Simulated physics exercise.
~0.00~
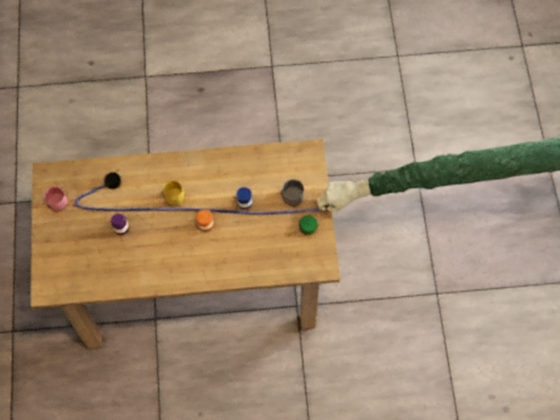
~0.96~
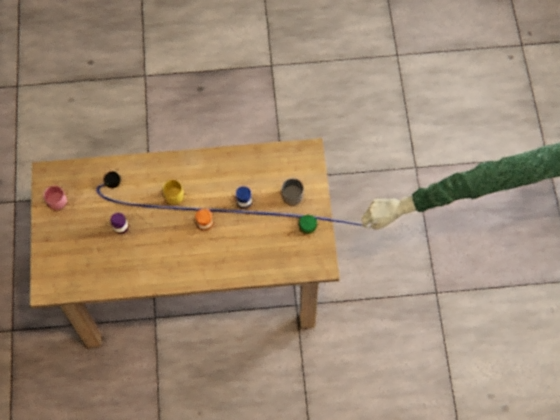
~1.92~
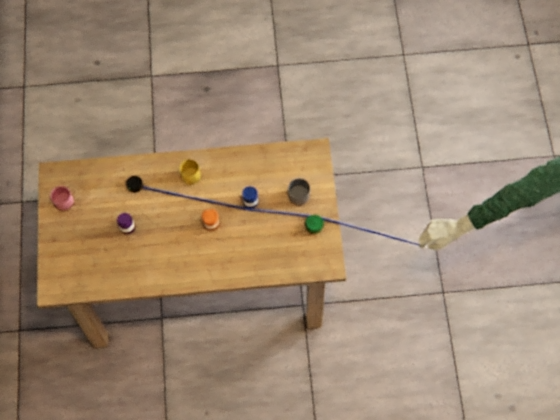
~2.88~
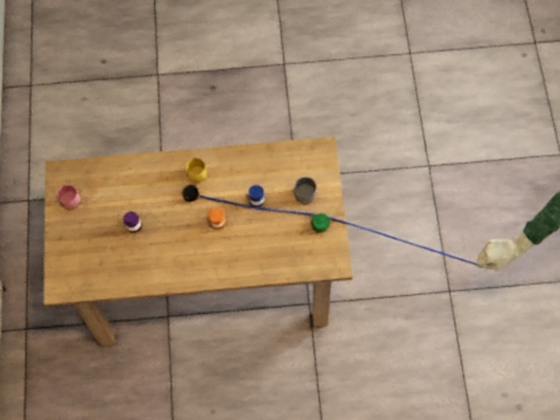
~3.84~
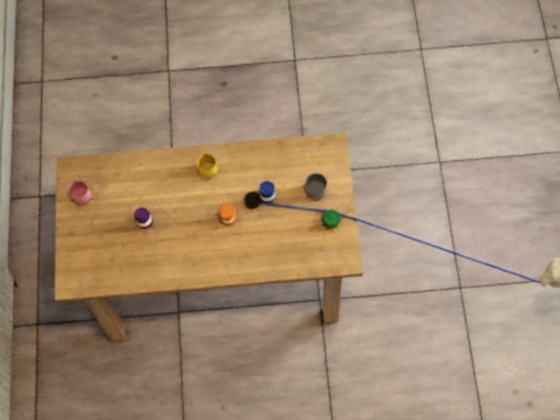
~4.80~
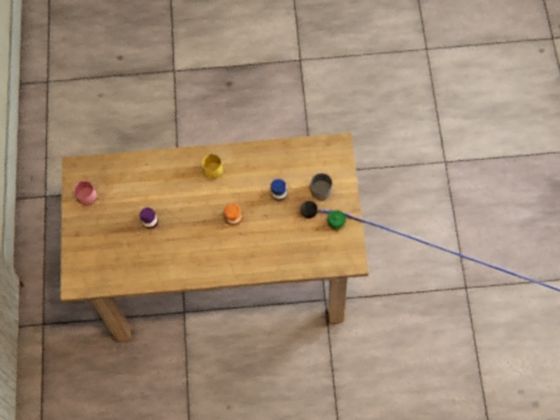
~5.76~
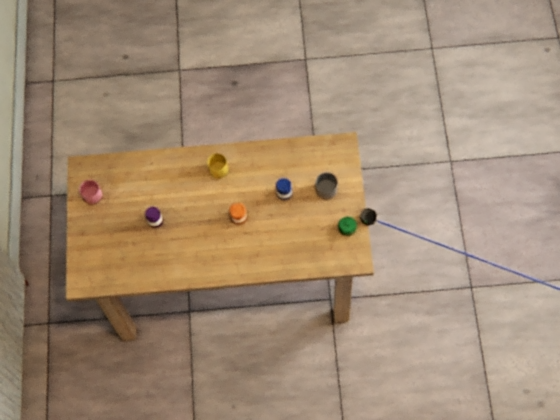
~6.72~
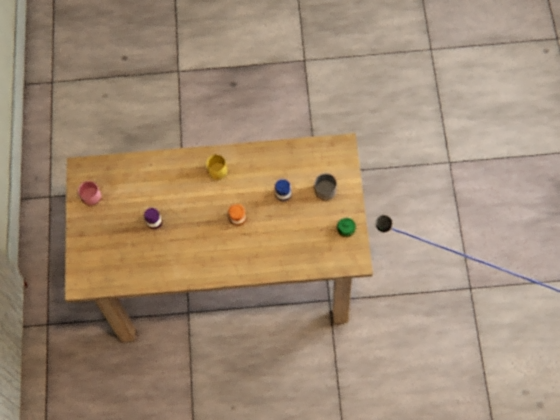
The clip opens on a wooden table seen from above, where a thin blue cord winds among small, round, colourful containers to a black round piece near the upper left. A hand in a green sleeve holds the cord's other end and pulls it to the right, drawing it straight. The black piece slides right, and the yellow cup is nudged up and slightly right. It passes the orange and blue tins, the blue one shifting a little, then slips between the grey cup and green pot, nudging the pot. Finally, it leaves the table's right edge, still on the taut cord, while the others remain on top.
